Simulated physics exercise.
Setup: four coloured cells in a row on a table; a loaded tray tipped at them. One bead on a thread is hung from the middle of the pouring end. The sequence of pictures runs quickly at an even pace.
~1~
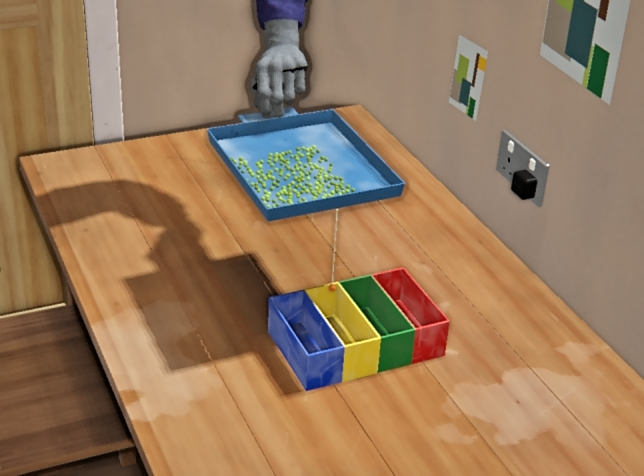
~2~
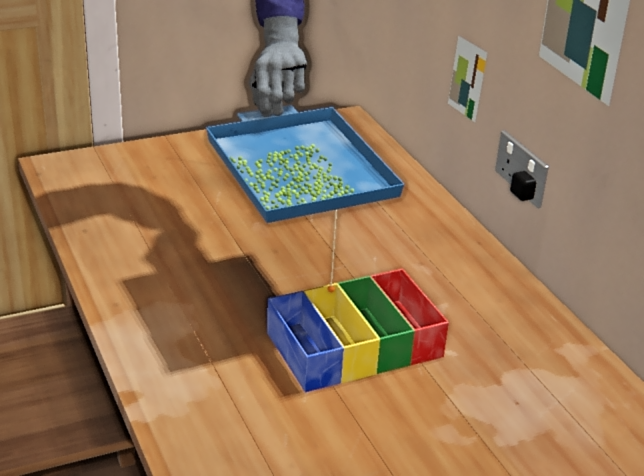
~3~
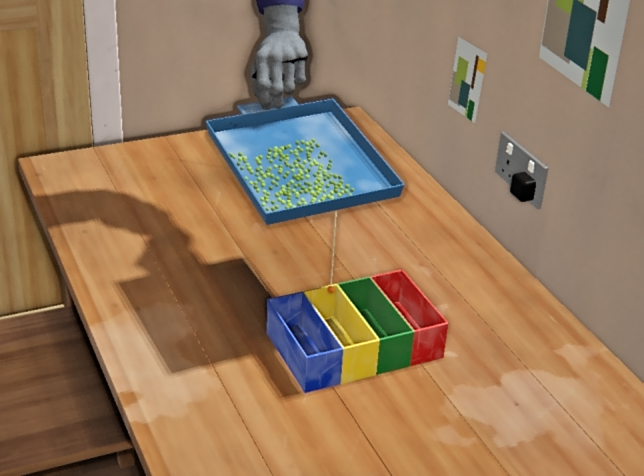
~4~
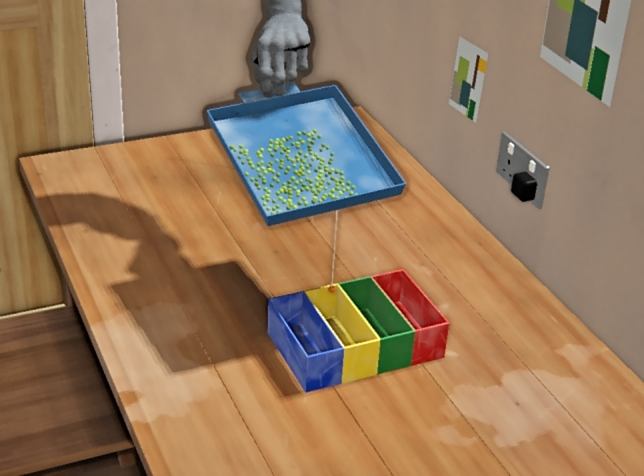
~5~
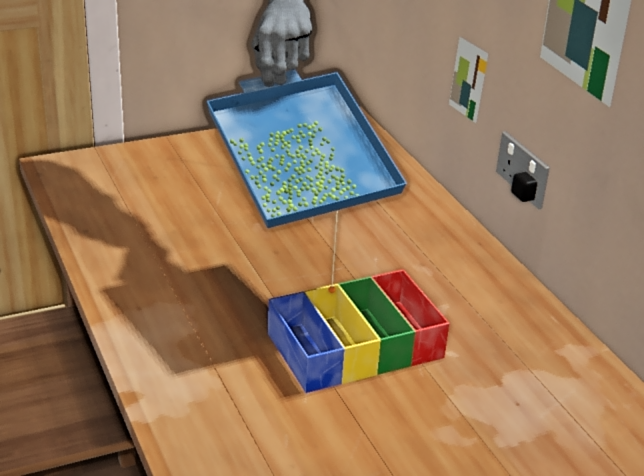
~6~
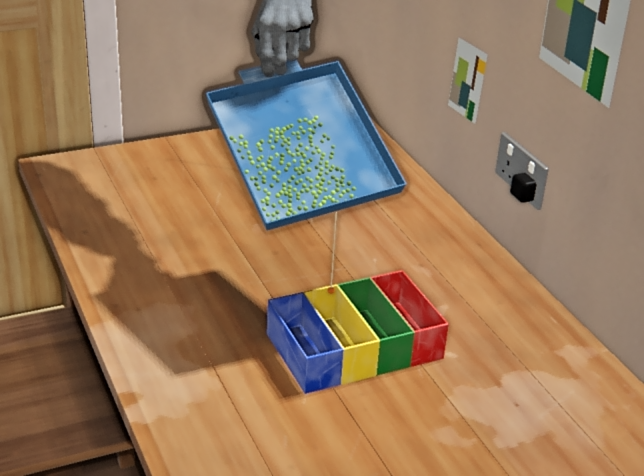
A gray hand raises the back of a blue tray of peas above four coloured cells.
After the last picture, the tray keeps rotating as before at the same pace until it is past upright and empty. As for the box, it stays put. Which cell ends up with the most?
The blue cell.
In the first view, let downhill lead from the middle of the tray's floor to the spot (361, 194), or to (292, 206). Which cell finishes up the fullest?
Case 1 - the red cell. Case 2 - that blue cell.
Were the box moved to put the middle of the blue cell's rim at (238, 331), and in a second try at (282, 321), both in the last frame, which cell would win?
With the first placing it's yellow, with the second it's the blue one.
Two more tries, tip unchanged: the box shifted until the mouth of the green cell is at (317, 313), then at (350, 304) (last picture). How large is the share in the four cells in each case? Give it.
About 100 per cent, then about 90 per cent.
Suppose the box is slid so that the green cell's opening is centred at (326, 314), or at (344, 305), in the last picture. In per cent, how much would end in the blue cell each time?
It would be roughly 20 per cent, followed by roughly 70 per cent.
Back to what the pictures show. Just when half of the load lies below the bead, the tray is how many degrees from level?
120°, roughly.
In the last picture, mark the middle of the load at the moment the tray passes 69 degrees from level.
Close to (296, 207).
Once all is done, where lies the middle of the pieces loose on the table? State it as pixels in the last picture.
My estimate puts the centre near (254, 368).
Soon after the last picture, tray tipped steeply; nearly all on the tray; a stray few falling or outside the box.
A little later, tray tipped past a quarter turn; about two thirds on the tray; a stray few in the blue cell; about a quarter falling or outside the box.
Later still, tray tipped past a quarter turn; about a third in the blue cell; a small part in the yellow cell; a stray few in the green cell; about half falling or outside the box.
At rest, tray tipped past a quarter turn; about a third in the blue cell; a small part in the yellow cell; a stray few in the green cell; none in the red cell; about half outside the box.
